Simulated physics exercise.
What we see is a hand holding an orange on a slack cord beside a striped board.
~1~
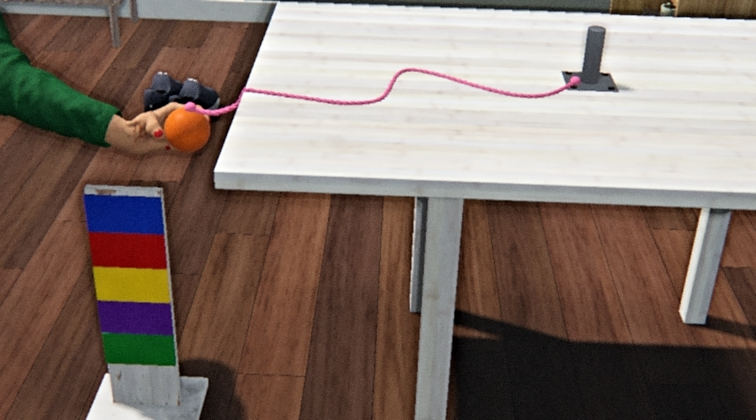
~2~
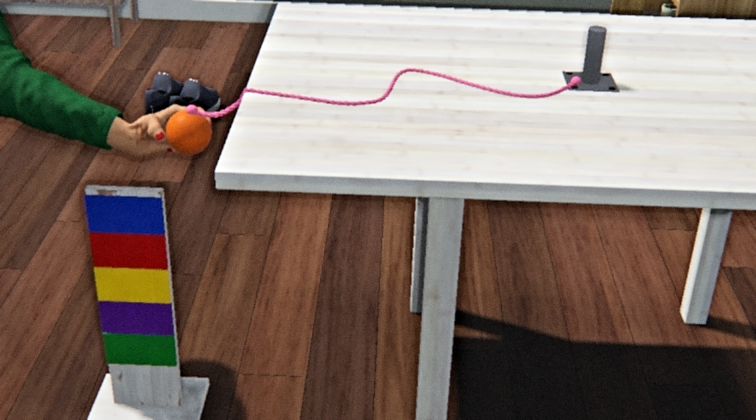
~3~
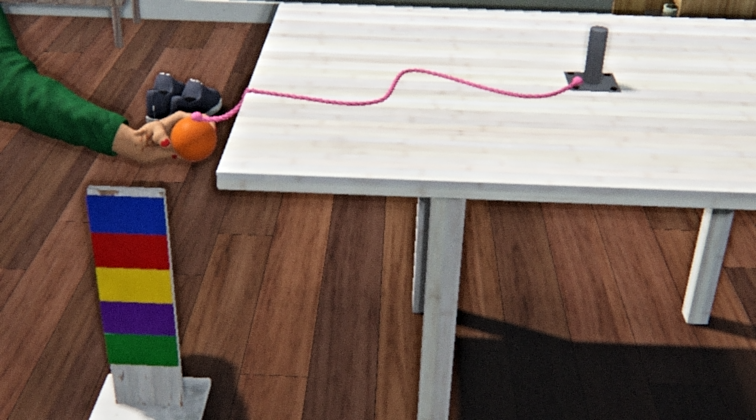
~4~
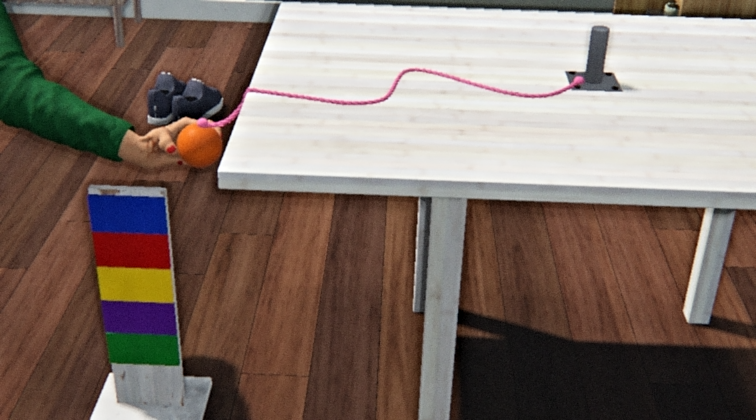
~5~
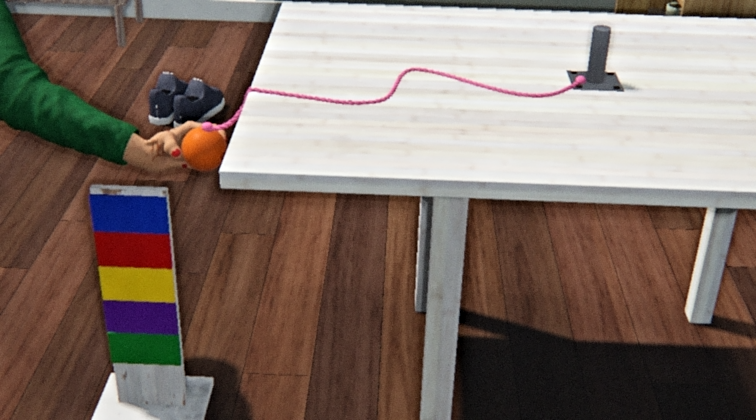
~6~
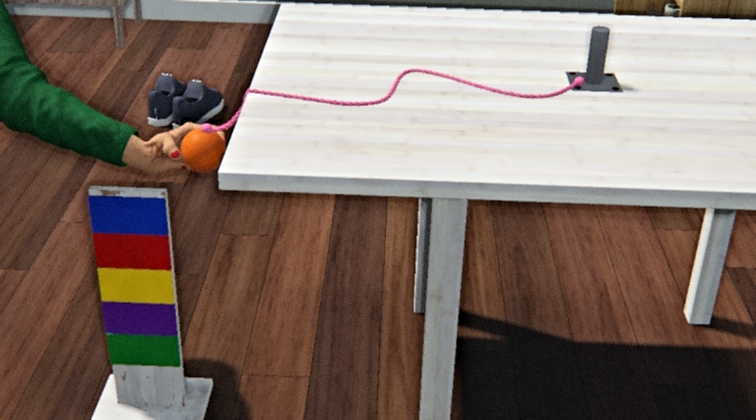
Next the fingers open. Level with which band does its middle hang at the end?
Its centre hangs level with the red band.
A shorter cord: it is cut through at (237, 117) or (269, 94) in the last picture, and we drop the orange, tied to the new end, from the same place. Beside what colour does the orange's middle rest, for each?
Try by try: Blue; above them all.
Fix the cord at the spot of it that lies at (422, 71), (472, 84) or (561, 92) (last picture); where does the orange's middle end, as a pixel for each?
About (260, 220), (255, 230) and (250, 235).
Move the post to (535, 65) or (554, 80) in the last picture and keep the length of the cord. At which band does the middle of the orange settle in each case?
It would be yellow; yellow.
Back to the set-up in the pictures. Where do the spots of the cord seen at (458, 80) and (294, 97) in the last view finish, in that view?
At (429, 83), then (249, 136).
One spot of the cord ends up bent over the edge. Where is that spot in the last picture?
Near (343, 104).
Early on, orange near (231, 240); level with red.
Midway, orange near (295, 245); level with red.
Near the end, orange near (254, 253); level with red.
Finally, orange near (247, 254); level with red. Its middle rests at the red band.
